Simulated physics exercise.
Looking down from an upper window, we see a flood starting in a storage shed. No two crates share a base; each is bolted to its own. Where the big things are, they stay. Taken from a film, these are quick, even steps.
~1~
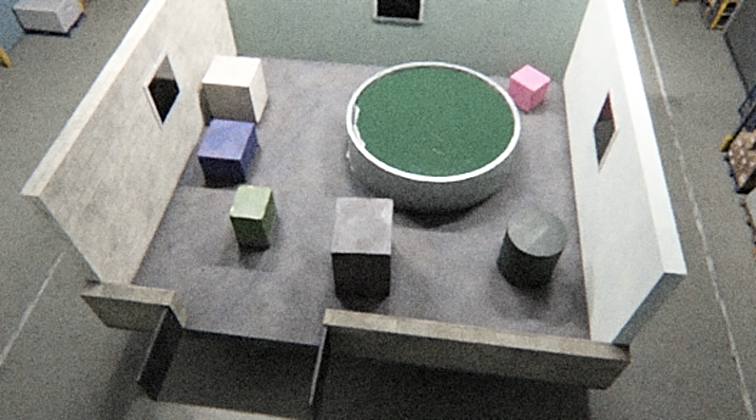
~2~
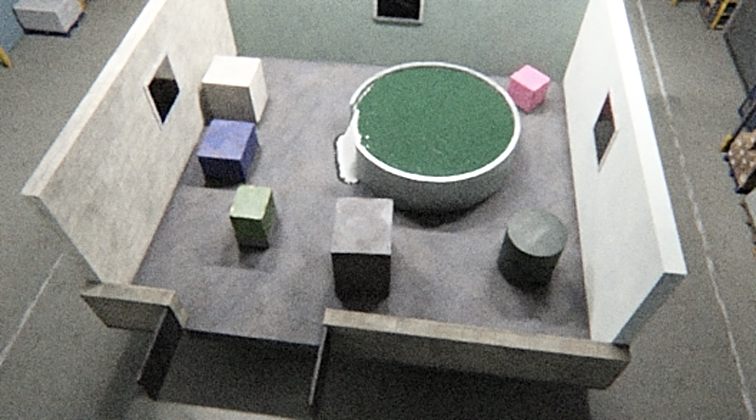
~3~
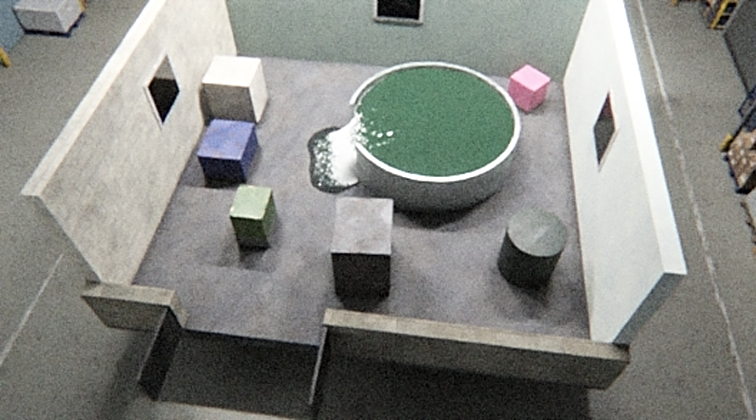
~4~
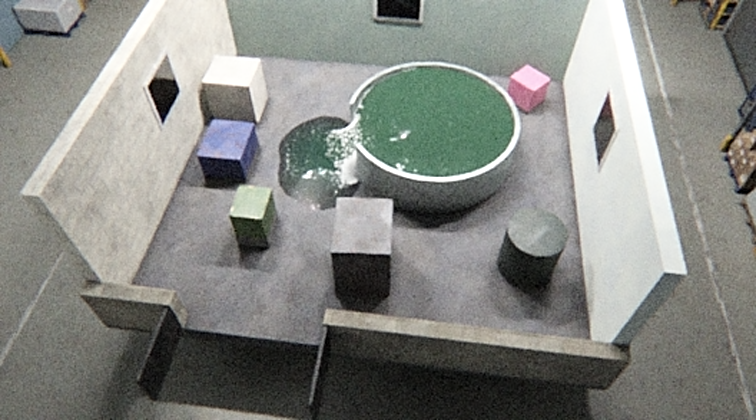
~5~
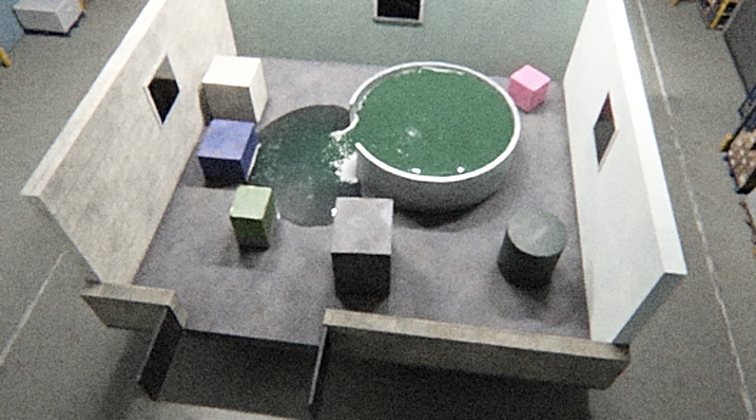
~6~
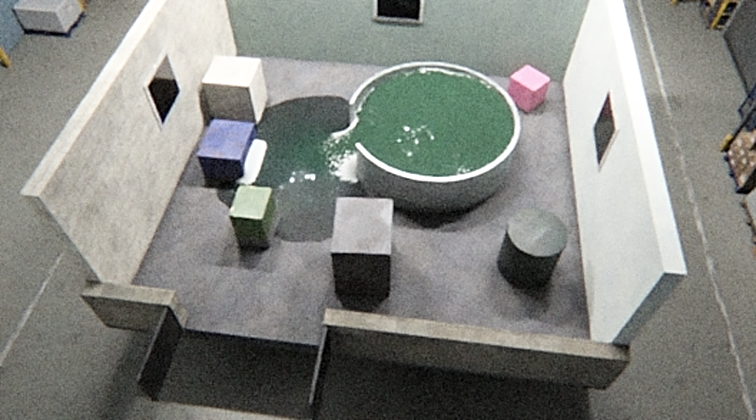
A round pool of green water in a small walled room sprang a leak on its left side, and the water spread left across the gray floor, reaching the blue and green boxes.
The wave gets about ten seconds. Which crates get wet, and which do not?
Crate by crate: The green crate does, the blue crate does, the pink crate does.
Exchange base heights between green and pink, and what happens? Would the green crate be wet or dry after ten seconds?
Then: Green is soaked.
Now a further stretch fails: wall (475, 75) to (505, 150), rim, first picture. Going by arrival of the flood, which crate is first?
The pink one.
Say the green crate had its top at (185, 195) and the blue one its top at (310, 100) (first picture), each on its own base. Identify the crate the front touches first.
Answer: The one in blue.
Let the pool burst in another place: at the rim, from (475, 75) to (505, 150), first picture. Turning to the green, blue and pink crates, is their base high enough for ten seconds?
Going crate by crate, the green one stays out of reach, then the blue one is caught, then the pink one is caught.
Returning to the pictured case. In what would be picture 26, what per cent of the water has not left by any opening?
98 %.
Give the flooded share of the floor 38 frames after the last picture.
Share estimate: About 80 per cent.
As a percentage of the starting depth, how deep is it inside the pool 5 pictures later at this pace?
Near 78 in a hundred.
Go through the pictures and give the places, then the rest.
In the first picture, still water in the pool at (432, 119).
In the second picture, the front is at (354, 181), out from the gap at (352, 146).
In the third picture, the front is at (320, 186), out from the gap at (352, 148).
In the fourth picture, the front is at (283, 146), out from the gap at (352, 149).
In the fifth picture, the front is at (250, 186), out from the gap at (352, 148).
In the sixth picture, the front is at (224, 194), out from the gap at (352, 148).
A moment on, water covers 30 % of the floor; the green crate water round its plinth, the blue crate water round its plinth, the pink crate not reached.
Next, water covers 45 % of the floor; the green crate water round its plinth, the blue crate water round its plinth, the pink crate not reached.
Then, water covers 50 % of the floor; the green crate water round its plinth, the blue crate water round its plinth, the pink crate not reached.
Later, water covers 80 % of the floor; the green crate water round its plinth, the blue crate water round its plinth, the pink crate water round its plinth.
In the end, water covers 100 % of the floor; the green crate was topped, the blue crate was topped, the pink crate was topped.
